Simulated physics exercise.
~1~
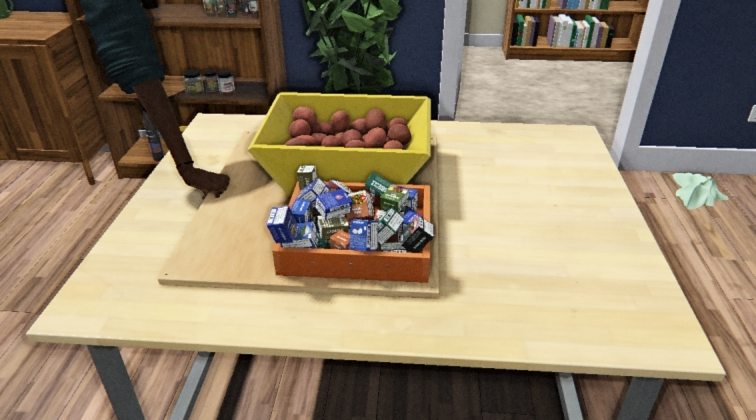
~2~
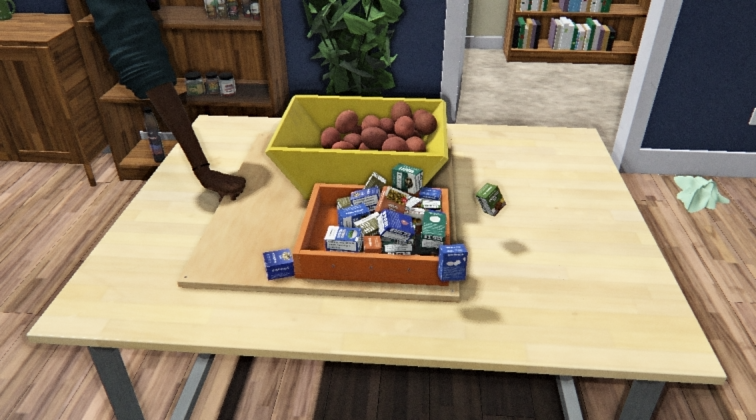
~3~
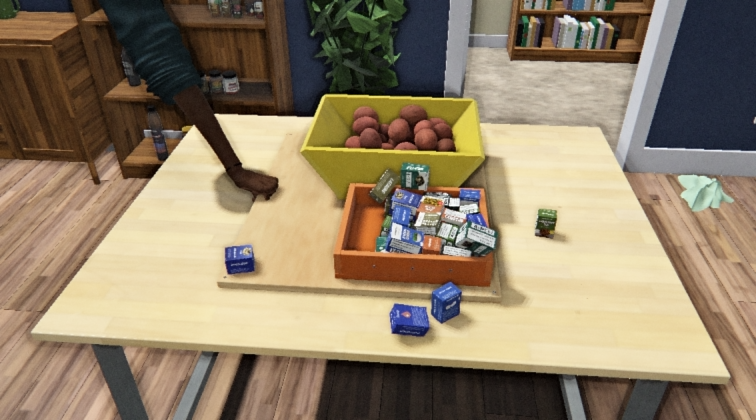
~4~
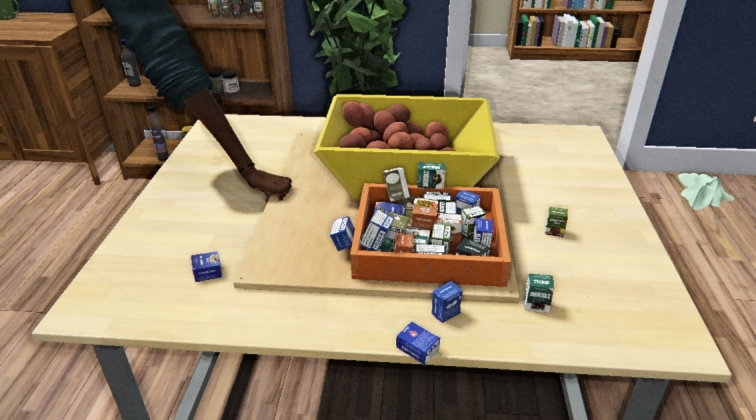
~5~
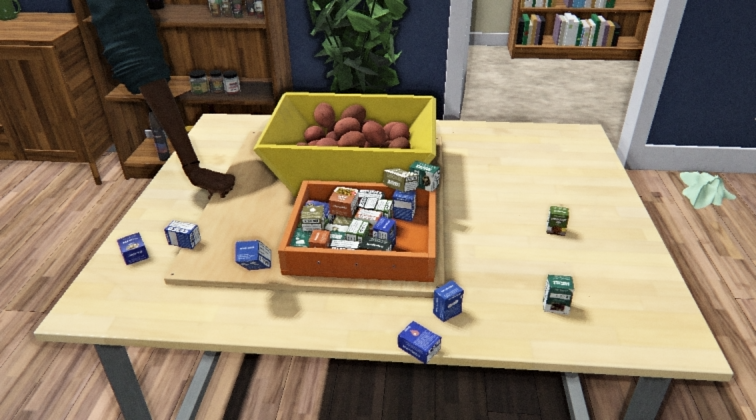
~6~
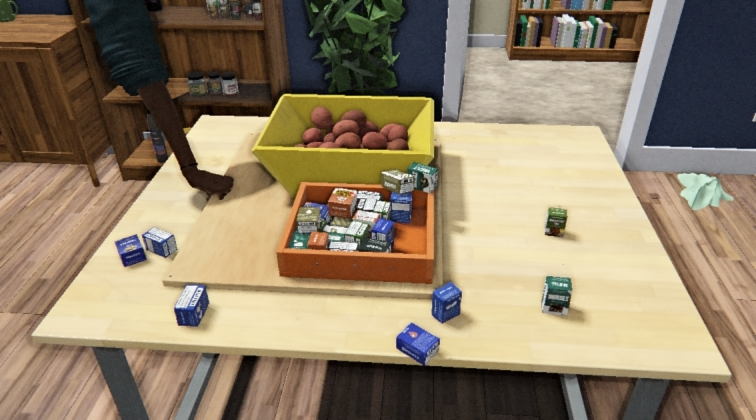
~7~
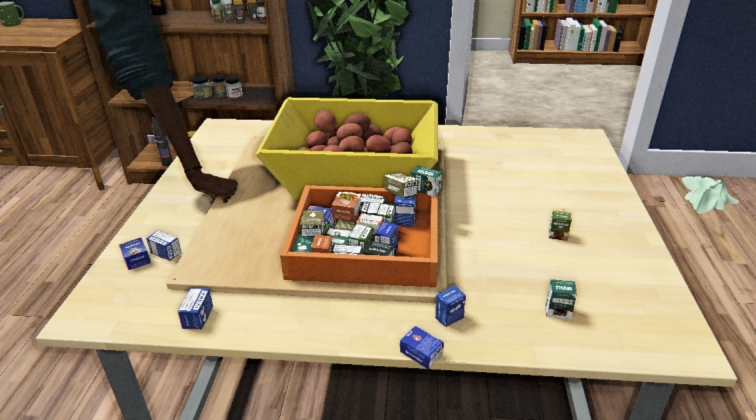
In a room with wooden shelves and a leafy plant, a pale wooden table is seen from above its front edge. A dark arm in a green sleeve reaches in from the left, its hand by a board carrying a yellow box of red potatoes behind an orange box of small cartons. The board slides right, and blue and green cartons tumble over the orange walls onto the table. It then slides back left as more cartons drop out on that side. Finally the board rests, cartons scattered around it, while the potatoes all remain inside.
